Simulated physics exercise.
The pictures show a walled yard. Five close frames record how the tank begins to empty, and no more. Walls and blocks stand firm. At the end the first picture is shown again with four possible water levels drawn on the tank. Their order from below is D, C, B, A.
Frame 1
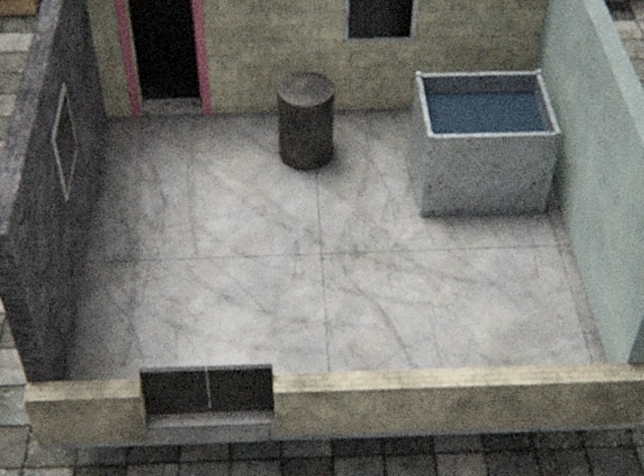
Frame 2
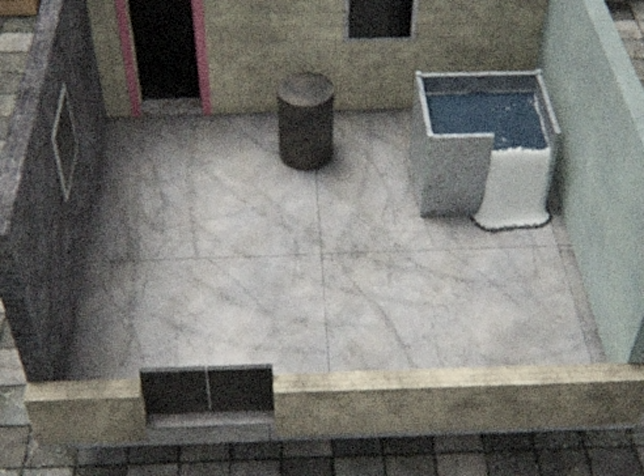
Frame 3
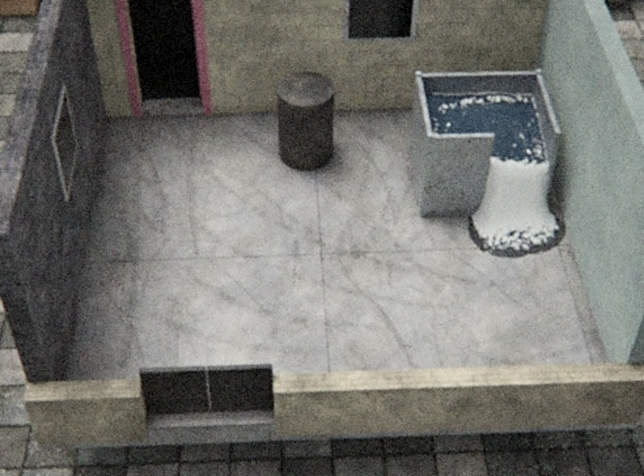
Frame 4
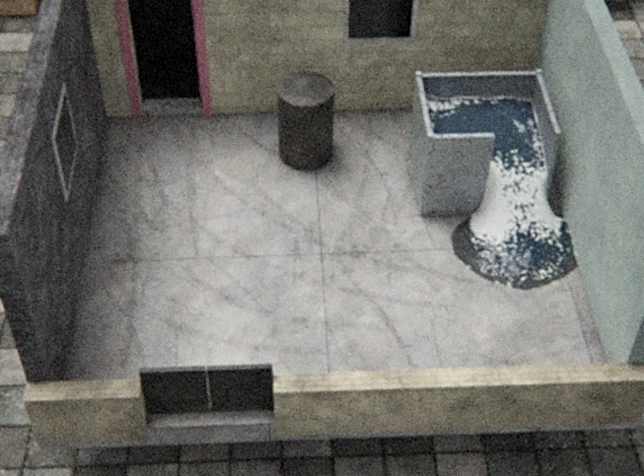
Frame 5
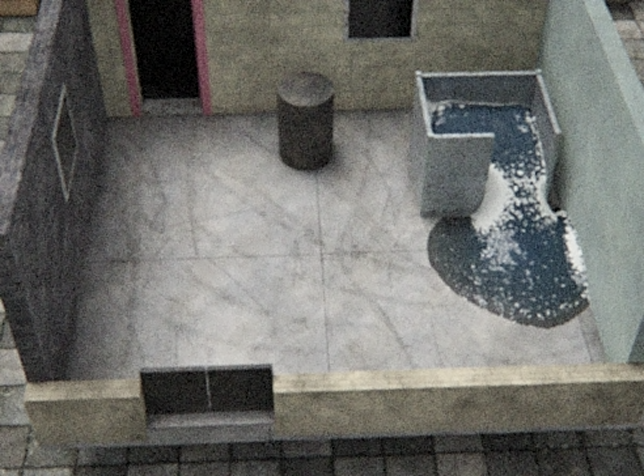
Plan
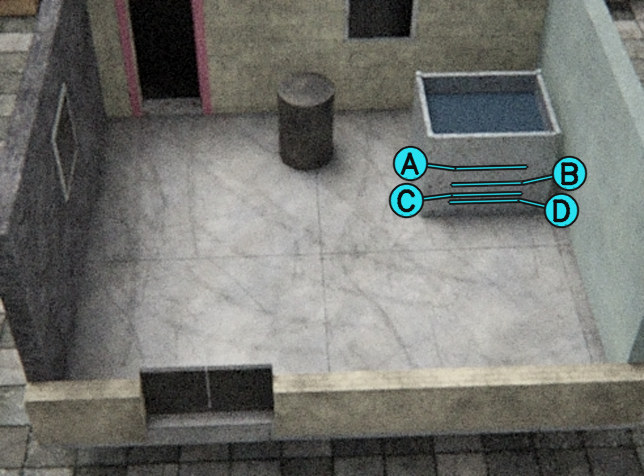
Walled yard with a pink doorway and dark cylinder, water pouring from an opened tank at right and spreading across the floor.
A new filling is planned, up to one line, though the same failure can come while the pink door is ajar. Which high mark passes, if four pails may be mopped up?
A is the one.
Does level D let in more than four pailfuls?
No, that is safe.
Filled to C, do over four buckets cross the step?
No.
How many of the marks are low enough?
All of the four.
In cyan, A at (490, 167); B at (487, 183); C at (485, 194); D at (484, 201); from the bottom up D, C, B, A.
With A, a bucket or two gets in.
With B, nothing gets over.
With C, nothing gets over.
With D, nothing gets over.
